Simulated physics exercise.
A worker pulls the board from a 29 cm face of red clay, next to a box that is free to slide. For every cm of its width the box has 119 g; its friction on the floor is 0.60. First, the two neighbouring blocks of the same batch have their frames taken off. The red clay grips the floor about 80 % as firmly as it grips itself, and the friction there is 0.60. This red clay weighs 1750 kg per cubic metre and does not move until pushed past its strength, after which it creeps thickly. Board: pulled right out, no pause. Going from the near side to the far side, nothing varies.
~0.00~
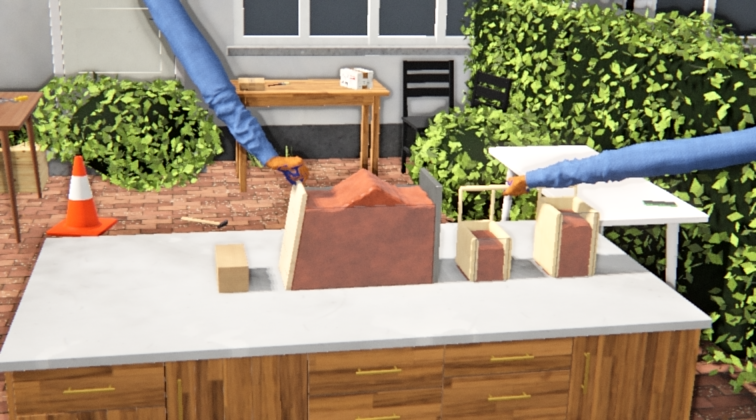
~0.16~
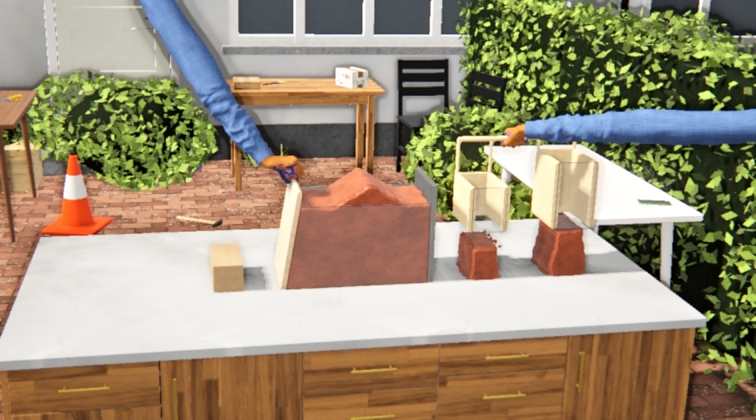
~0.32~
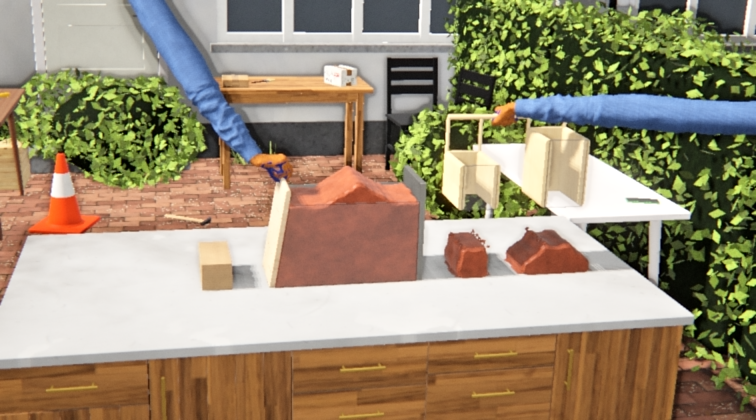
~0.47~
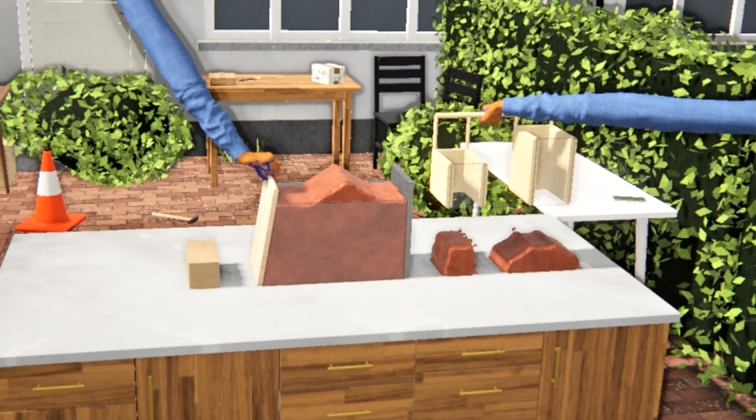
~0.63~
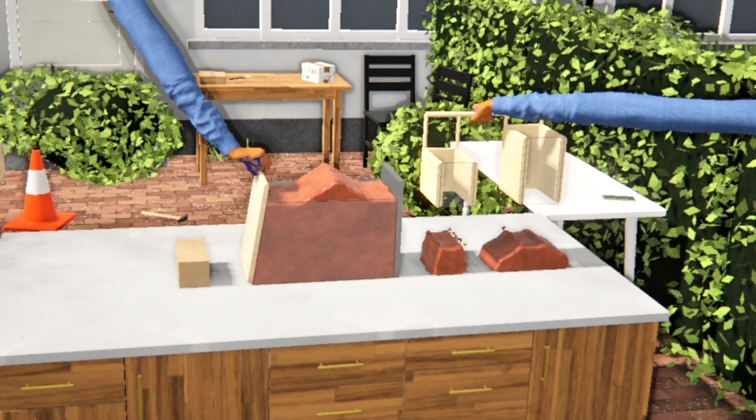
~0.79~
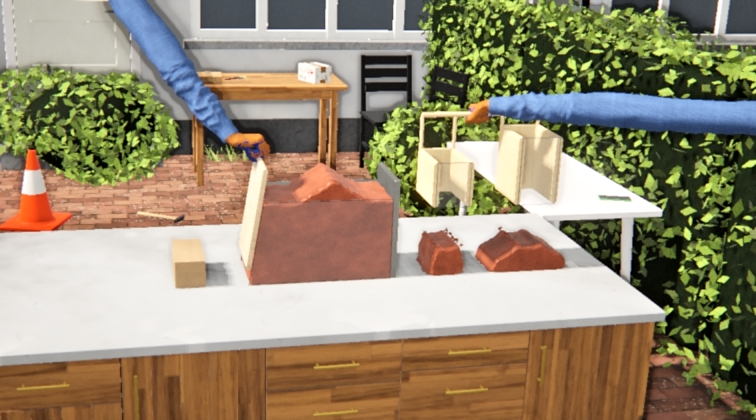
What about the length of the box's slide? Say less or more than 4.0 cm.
I'd expect the box's travel to come out bigger than 4.0 cm.
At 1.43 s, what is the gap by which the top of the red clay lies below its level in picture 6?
The difference comes to roughly 6.5 cm.
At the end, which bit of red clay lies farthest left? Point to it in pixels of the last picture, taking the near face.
Near (173, 280), I'd say.
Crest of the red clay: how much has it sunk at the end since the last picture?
I'd put it at close to 6.5 cm.
By 1.09 s, the box has not moved.
By 1.43 s, the box has been pushed 4.7 cm.
By 1.78 s, the box has been pushed 11 cm.
By 2.13 s, the box has been pushed 11 cm.
By 2.17 s, at the end, the box has been pushed 11 cm.
